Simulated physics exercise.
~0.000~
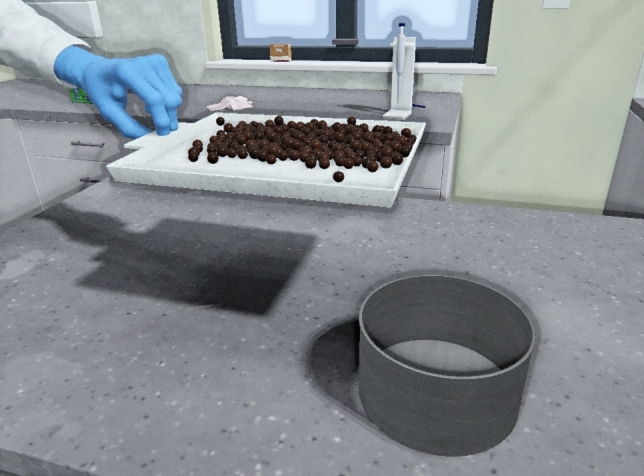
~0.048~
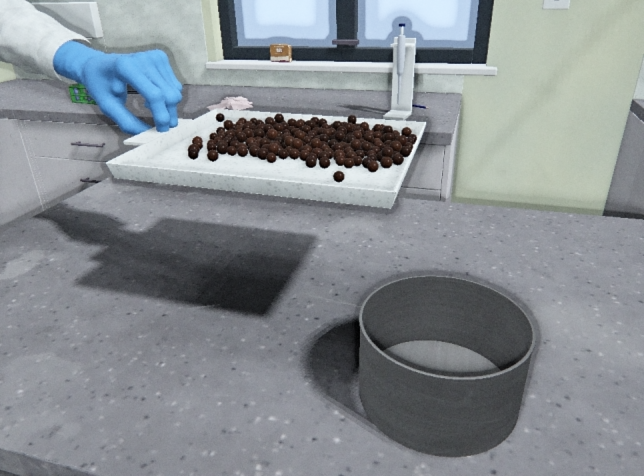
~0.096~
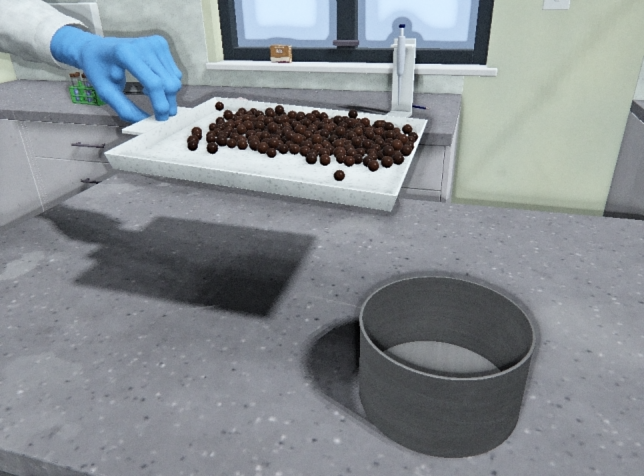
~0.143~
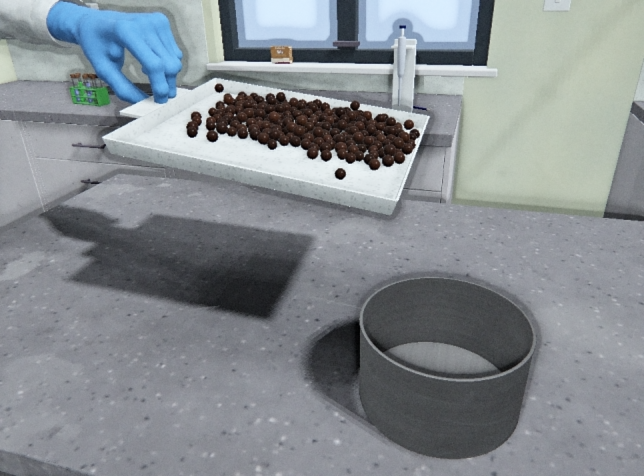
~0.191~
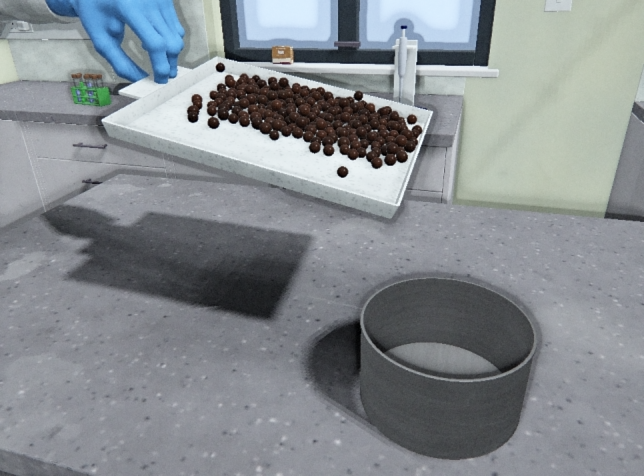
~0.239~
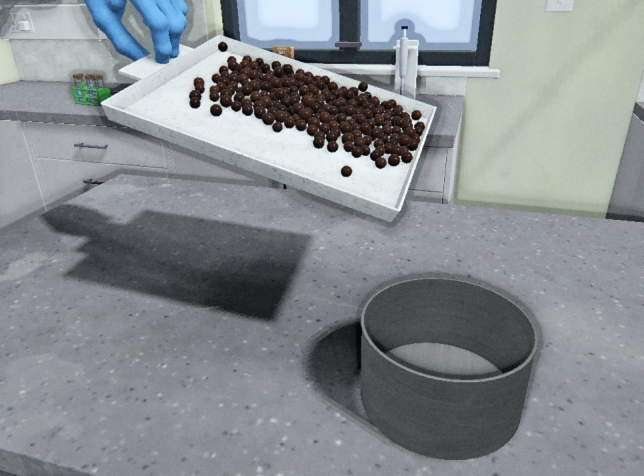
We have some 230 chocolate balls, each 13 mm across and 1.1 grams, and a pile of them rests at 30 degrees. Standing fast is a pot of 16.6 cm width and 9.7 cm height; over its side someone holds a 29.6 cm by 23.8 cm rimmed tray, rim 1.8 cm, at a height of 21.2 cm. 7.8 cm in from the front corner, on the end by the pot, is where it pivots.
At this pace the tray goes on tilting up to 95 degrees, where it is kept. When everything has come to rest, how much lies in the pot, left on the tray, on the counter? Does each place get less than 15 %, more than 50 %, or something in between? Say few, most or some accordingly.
Pot: Most. Tray: Few. Counter: Few.
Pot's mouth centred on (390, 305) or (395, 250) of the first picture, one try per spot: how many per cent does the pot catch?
About 85 and 0 per cent.
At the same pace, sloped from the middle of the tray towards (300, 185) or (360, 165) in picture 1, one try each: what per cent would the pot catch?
Around 45 % for the first direction, around 55 % for the second.
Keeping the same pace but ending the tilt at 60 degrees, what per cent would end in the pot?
55 %.
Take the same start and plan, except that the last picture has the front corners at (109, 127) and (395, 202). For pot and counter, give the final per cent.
Split: Pot = 95, counter = 5.
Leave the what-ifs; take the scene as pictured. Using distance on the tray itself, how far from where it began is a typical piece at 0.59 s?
I'd say close to 11 centimetres.
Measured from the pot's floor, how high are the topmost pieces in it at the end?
Some 3.5 cm above the floor.
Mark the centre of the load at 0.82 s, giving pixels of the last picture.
Approximately (419, 214) in the final picture.
After 0.59 s, tilt 56 degrees; the tray holds 100 %, the pot 0 %.
After 0.82 s, tilt 81 degrees; the tray holds 55 %, the pot 20 %.
After 1.16 s, tilt 95 degrees; the tray holds 0 %, the pot 90 %.
In the end, at 1.9 s, pot 95 %, tray 0 %, counter 10 %.
